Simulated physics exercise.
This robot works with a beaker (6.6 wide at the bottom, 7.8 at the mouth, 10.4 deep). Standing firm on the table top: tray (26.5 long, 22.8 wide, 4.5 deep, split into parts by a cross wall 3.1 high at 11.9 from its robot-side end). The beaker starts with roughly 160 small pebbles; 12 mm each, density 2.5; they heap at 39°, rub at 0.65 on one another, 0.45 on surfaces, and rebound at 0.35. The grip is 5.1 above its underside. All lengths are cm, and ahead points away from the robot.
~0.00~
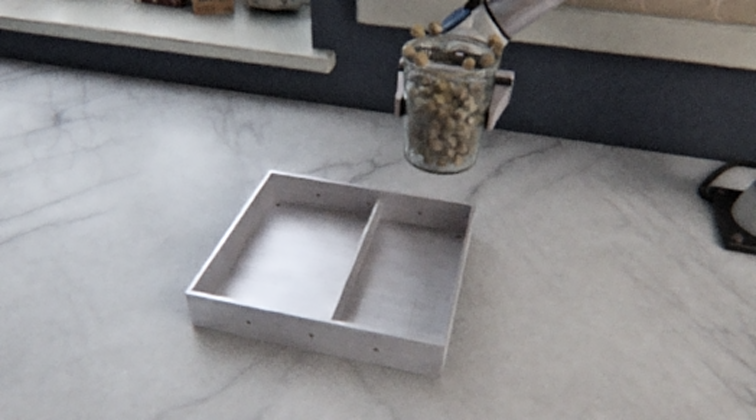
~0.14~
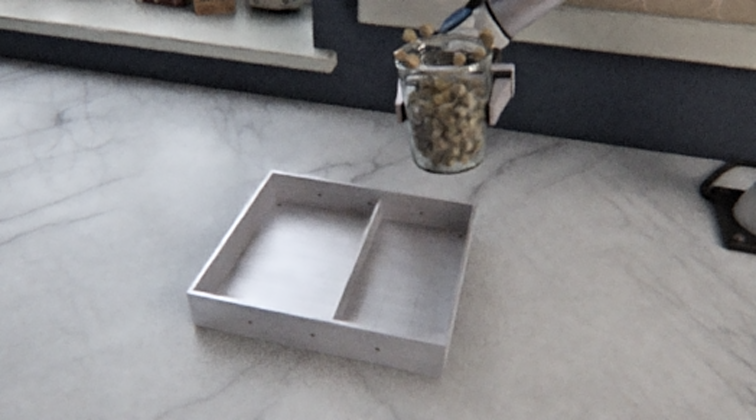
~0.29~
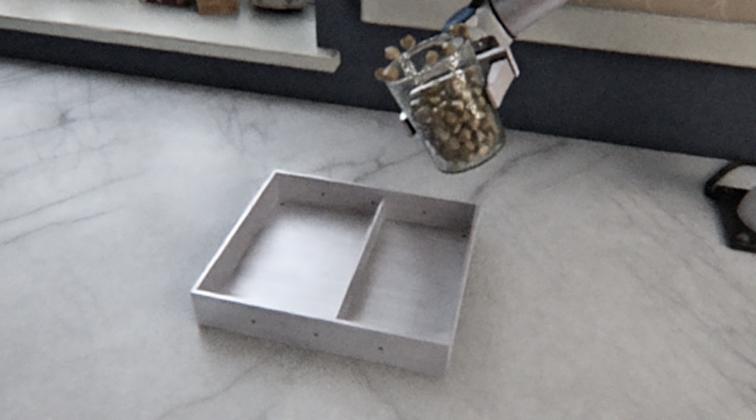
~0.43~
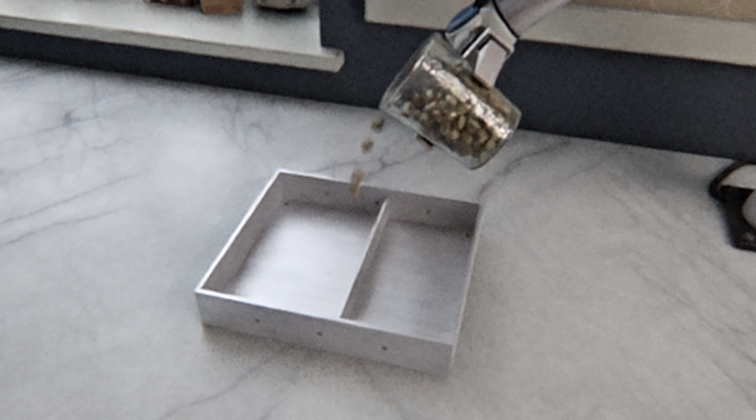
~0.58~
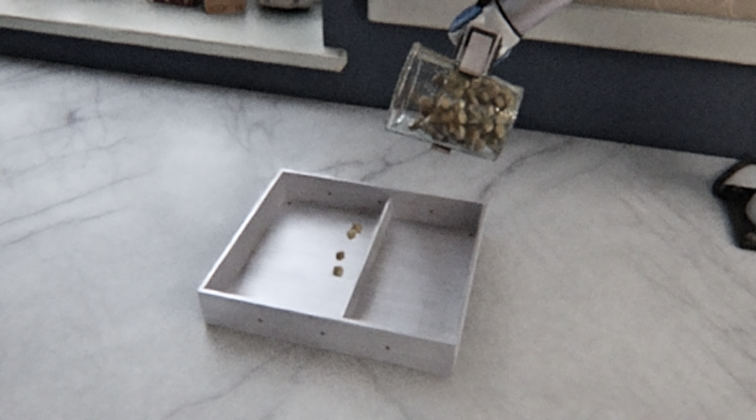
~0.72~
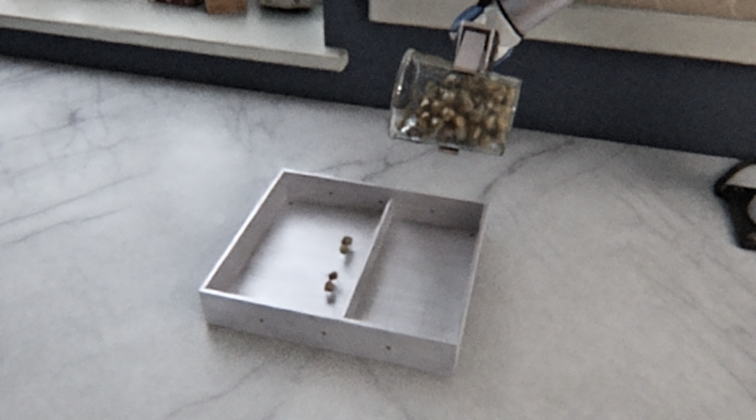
A robot arm tilts a clear beaker sideways, dropping a few pebbles into a divided tray.
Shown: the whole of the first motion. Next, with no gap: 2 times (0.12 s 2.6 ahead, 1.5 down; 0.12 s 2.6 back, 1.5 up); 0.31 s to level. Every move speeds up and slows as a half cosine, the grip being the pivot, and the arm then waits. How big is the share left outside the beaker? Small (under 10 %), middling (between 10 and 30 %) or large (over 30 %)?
A middling share, between 10 and 30 %, ends outside the beaker.
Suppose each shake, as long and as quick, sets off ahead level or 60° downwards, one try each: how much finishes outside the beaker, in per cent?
About 35 and 5 per cent.
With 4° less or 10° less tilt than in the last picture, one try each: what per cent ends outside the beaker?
Some 15 and 5 per cent.
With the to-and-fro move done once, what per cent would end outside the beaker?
It would be near 10 per cent.
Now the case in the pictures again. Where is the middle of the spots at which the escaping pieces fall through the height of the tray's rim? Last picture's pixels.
Near (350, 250).
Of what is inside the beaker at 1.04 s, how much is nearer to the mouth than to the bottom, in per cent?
Some 40 per cent.
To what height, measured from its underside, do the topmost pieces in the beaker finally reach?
About 8.0 cm.
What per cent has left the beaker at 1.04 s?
About 10 per cent by then.
After 1.04 s, tilted 85° forward, highest piece 25 above the table; 140 in the beaker, 6 in the far-side part, 1 in the robot-side part, 9 in flight or on a rim.
After 1.35 s, tilted 44° forward, highest piece 26 above the table; 128 in the beaker, 18 in the far-side part, 9 in the robot-side part, 1 in flight or on a rim.
After 1.71 s, level, highest piece 26 above the table; 128 in the beaker, 19 in the far-side part, 9 in the robot-side part.
After 2.76 s, level, highest piece 26 above the table; 128 in the beaker, 19 in the far-side part, 9 in the robot-side part.
In the end, 128 in the beaker, 19 in the far-side part, 9 in the robot-side part. That is 18 % outside the beaker.
